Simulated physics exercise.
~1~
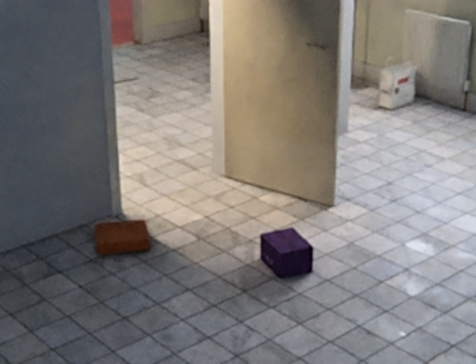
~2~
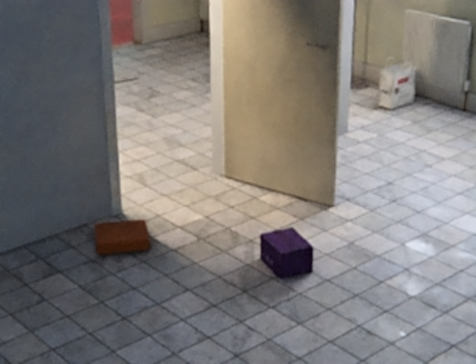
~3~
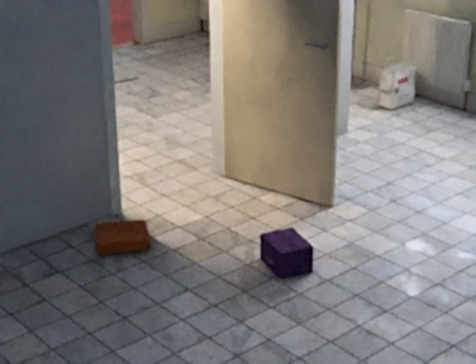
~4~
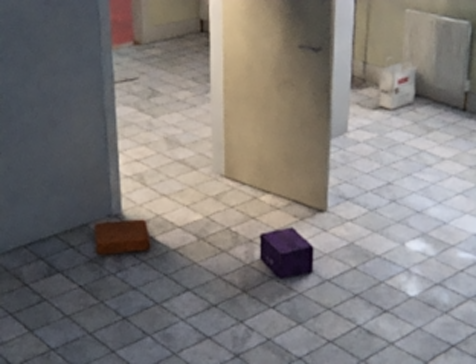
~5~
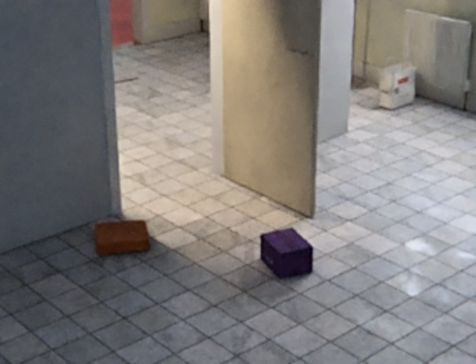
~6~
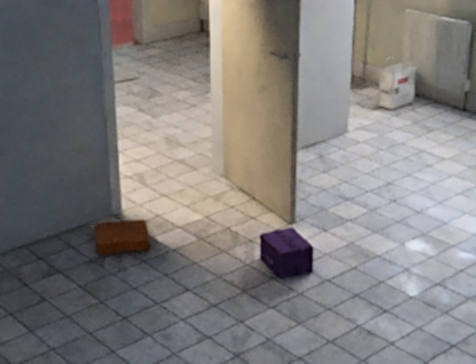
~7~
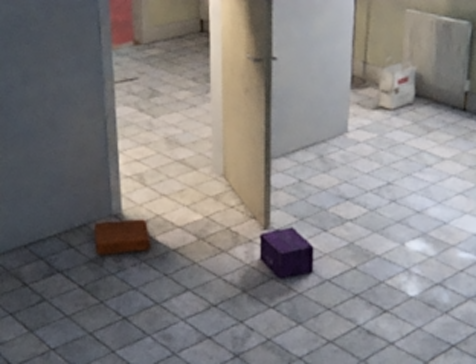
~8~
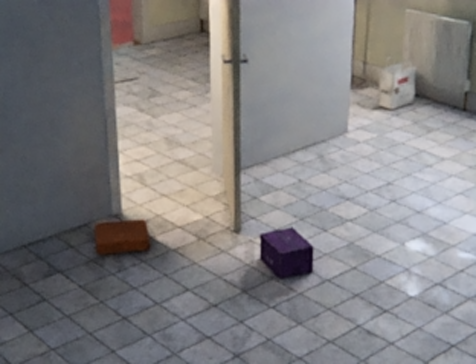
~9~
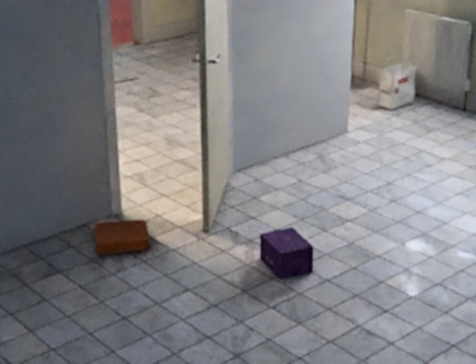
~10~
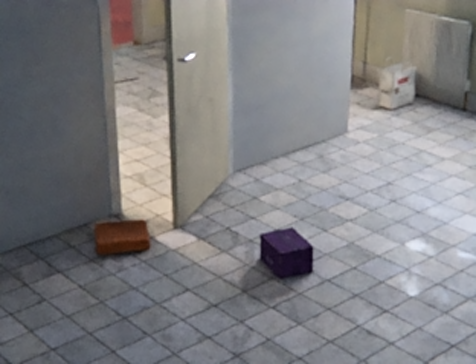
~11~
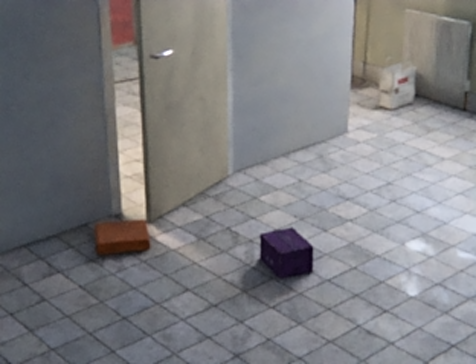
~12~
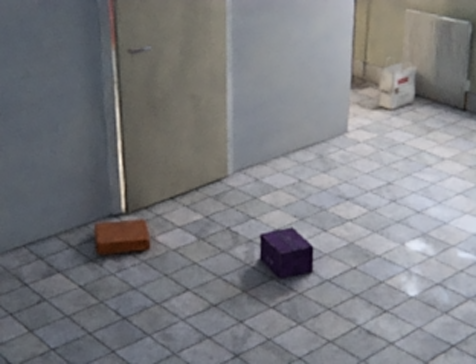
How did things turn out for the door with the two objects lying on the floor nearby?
The door swung past the purple box and the orange object without moving either one, and it ended up shut in its frame.
In a doorway on a tiled floor, a wide-open door hardly moved at first, then swung leftward past a purple box and an orange object, neither of which shifted, until it was shut in its frame.
